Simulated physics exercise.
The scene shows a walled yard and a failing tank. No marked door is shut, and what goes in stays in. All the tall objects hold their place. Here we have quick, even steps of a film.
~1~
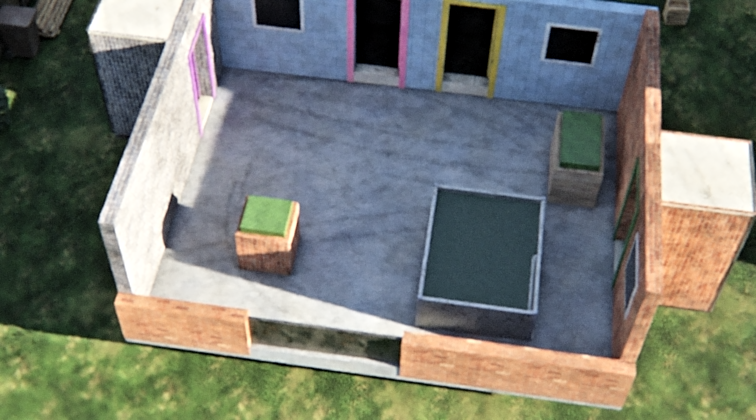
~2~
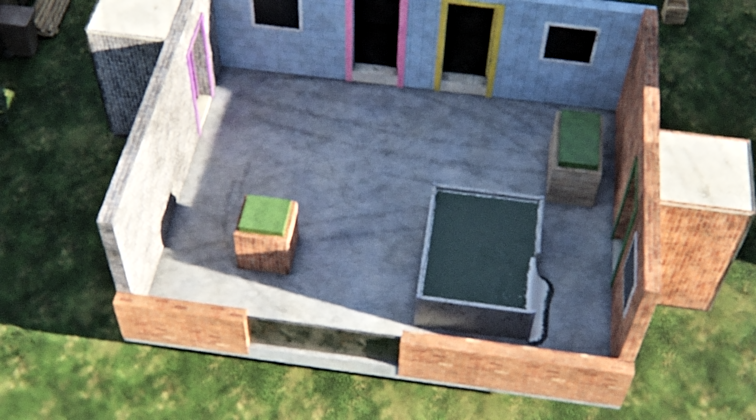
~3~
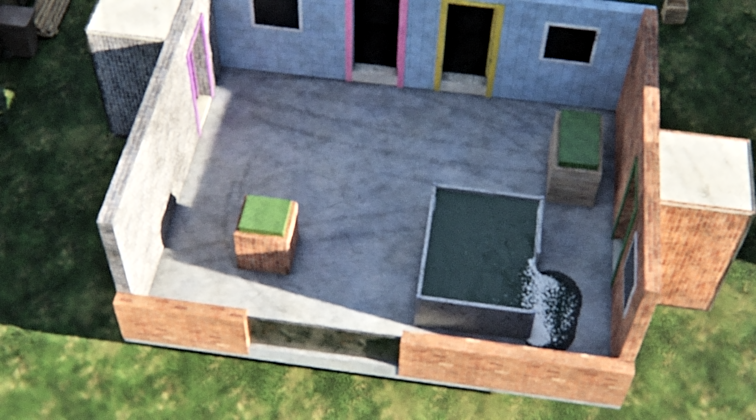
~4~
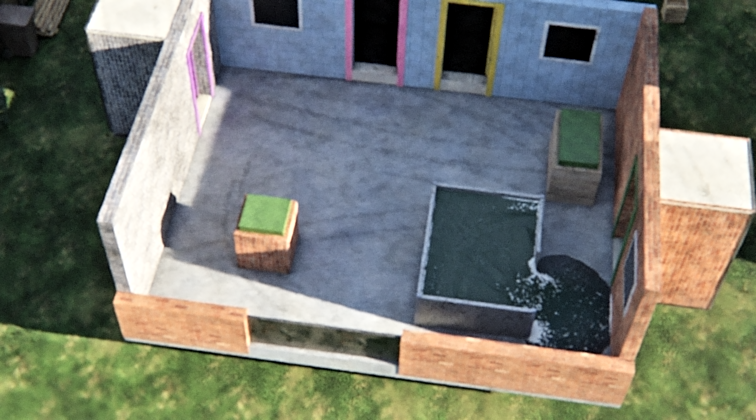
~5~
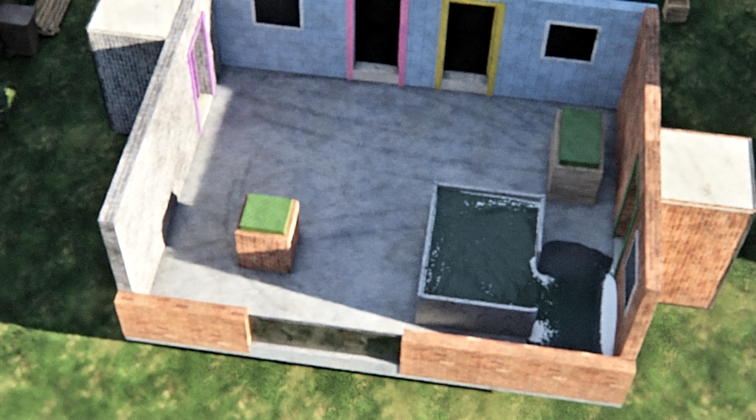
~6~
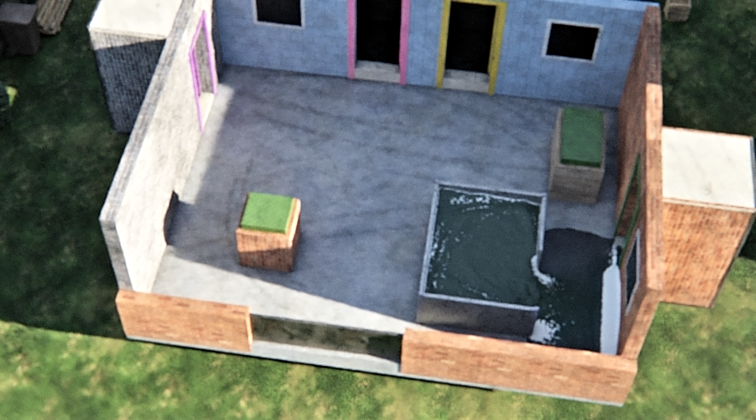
A large open tank leaks dark water that spreads rightward across the floor to the brick wall.
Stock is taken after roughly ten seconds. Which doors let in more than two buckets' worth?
In the end the green door will be over the cap. The yellow door will be at or under the cap. The pink door will be at or under the cap. The purple door will be over the cap.
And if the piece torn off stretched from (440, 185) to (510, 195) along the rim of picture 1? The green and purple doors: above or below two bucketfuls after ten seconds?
My reading: Green door takes less, purple door goes over.
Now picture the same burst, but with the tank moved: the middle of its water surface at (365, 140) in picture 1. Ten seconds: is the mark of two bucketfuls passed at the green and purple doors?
The green door tops the mark and the purple door falls short.
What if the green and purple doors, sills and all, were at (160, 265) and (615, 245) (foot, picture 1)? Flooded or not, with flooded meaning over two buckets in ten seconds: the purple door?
Purple takes more.
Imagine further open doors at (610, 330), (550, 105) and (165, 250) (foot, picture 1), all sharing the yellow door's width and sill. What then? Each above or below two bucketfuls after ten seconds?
The first new doorway tops it, the second comes up short, the third comes up short.
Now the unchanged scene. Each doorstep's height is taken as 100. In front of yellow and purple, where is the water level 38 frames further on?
Readings, in sequence: 10 percent and 40 percent.
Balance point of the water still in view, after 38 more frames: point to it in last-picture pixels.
The water centres close to (446, 243).
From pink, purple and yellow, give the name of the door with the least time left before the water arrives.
Call: The yellow door.
A moment on, water covers 10 % of the floor; the green door under two buckets in, the yellow door not reached, the pink door not reached, the purple door not reached.
Next, water covers 20 % of the floor; the green door over two buckets in, the yellow door not reached, the pink door not reached, the purple door not reached.
Then, water covers 45 % of the floor; the green door over two buckets in, the yellow door not reached, the pink door not reached, the purple door not reached.
Later, water covers 85 % of the floor; the green door far over two buckets in, the yellow door wet at the sill, nothing in, the pink door wet at the sill, nothing in, the purple door wet at the sill, nothing in.
In the end, water covers 95 % of the floor; the green door far over two buckets in, the yellow door wet at the sill, nothing in, the pink door wet at the sill, nothing in, the purple door over two buckets in.
